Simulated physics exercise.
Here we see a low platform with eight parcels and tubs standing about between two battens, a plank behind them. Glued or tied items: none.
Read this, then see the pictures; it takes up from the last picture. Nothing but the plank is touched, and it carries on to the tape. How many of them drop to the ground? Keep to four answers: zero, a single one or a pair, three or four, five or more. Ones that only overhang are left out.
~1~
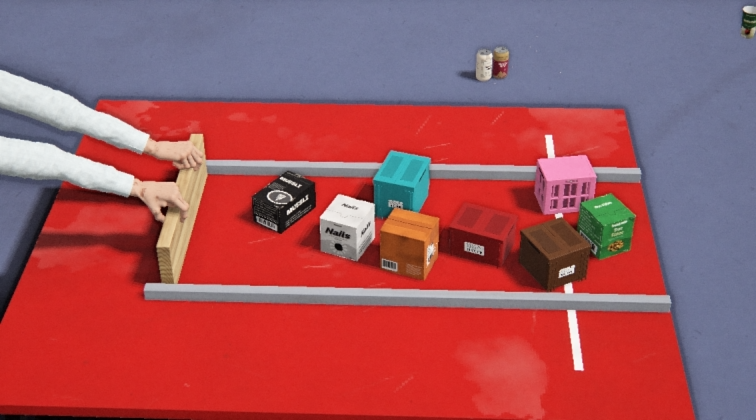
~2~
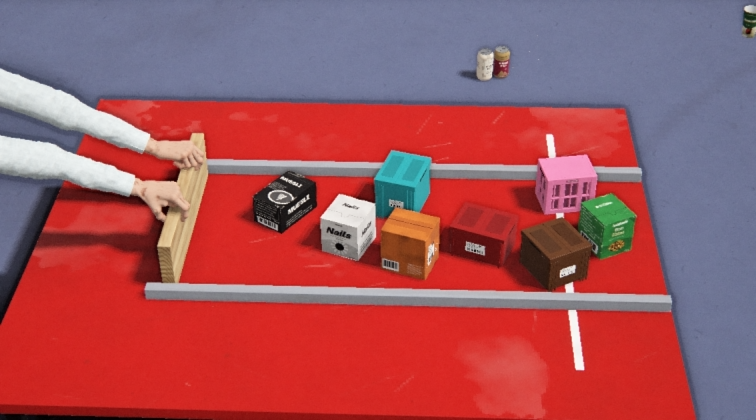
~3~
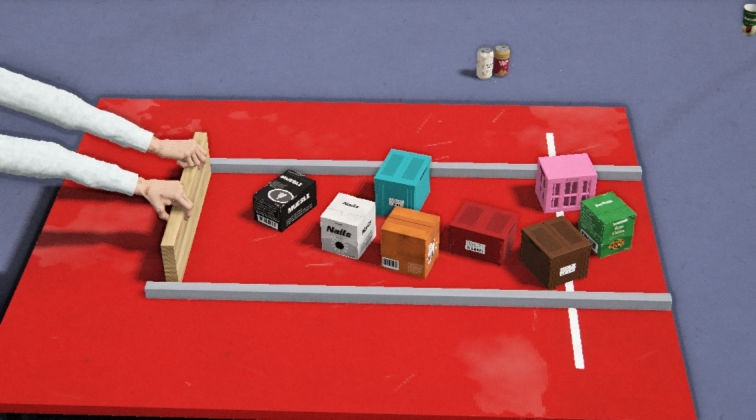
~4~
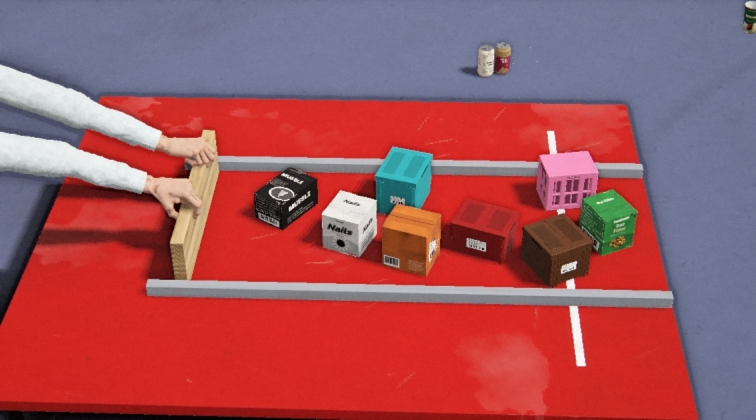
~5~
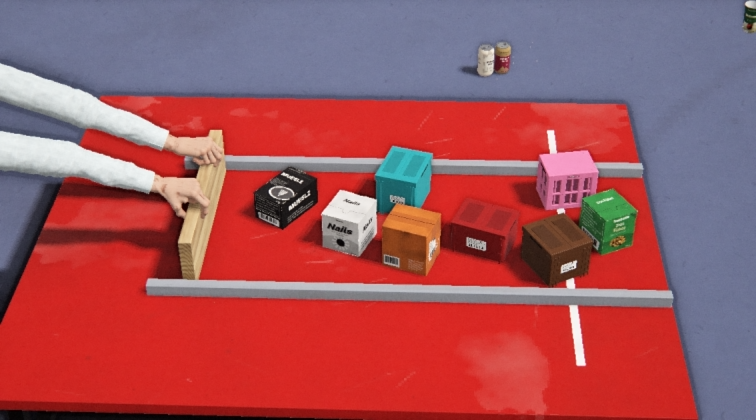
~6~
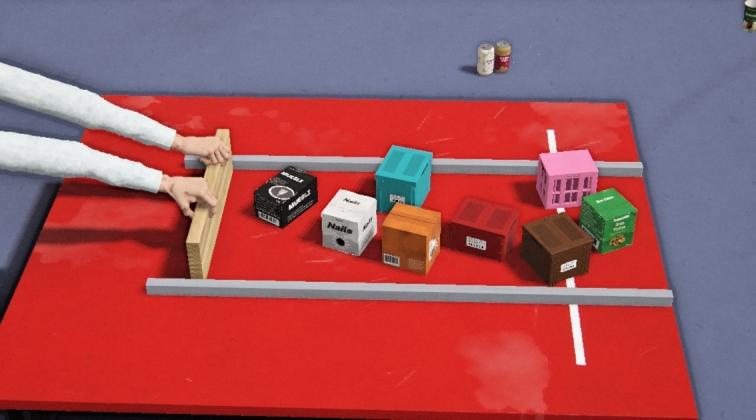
It is going to spill one or two of them.
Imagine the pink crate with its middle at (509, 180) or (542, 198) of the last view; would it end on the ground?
Result, in order: It leaves the top; it leaves the top.
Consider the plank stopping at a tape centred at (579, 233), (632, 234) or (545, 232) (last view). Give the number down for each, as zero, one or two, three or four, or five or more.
Result per tape, in order - 1 or 2 / five or over / 1 or 2.
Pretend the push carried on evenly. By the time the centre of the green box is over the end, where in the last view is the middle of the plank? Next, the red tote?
Roughly (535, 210); for the second one, roughly (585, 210).
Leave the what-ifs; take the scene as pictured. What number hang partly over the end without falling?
2 in all.
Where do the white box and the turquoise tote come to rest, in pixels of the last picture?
Taking them in turn, first comes (586, 222), then (619, 183).
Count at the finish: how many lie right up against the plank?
That comes to 3.
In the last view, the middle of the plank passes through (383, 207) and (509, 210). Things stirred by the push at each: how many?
I make it 4 at the first spot and 8 at the other.
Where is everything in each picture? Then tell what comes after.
The first picture shows green box (605, 227); pink crate (565, 185); brown tote (554, 255); plank (184, 208); tape (562, 238).
The second picture shows pink crate (566, 185); black box (285, 201).
The third picture shows brown tote (555, 253); red tote (484, 234).
The fourth picture shows green box (607, 223); turquoise tote (404, 184).
The fifth picture shows pink crate (567, 180); white box (350, 223).
The sixth picture shows green box (607, 221); pink crate (567, 179); brown tote (556, 249); plank (211, 204); tape (564, 232).
Soon after, none off yet; green box at rest near (607, 221); pink crate at rest near (567, 179); brown tote at rest near (556, 249).
After that, none off yet; green box at rest near (607, 221); pink crate at rest near (567, 179); brown tote displaced a little near (581, 253).
In the end, the number that fall off is one or two; gone, pink crate and green box.
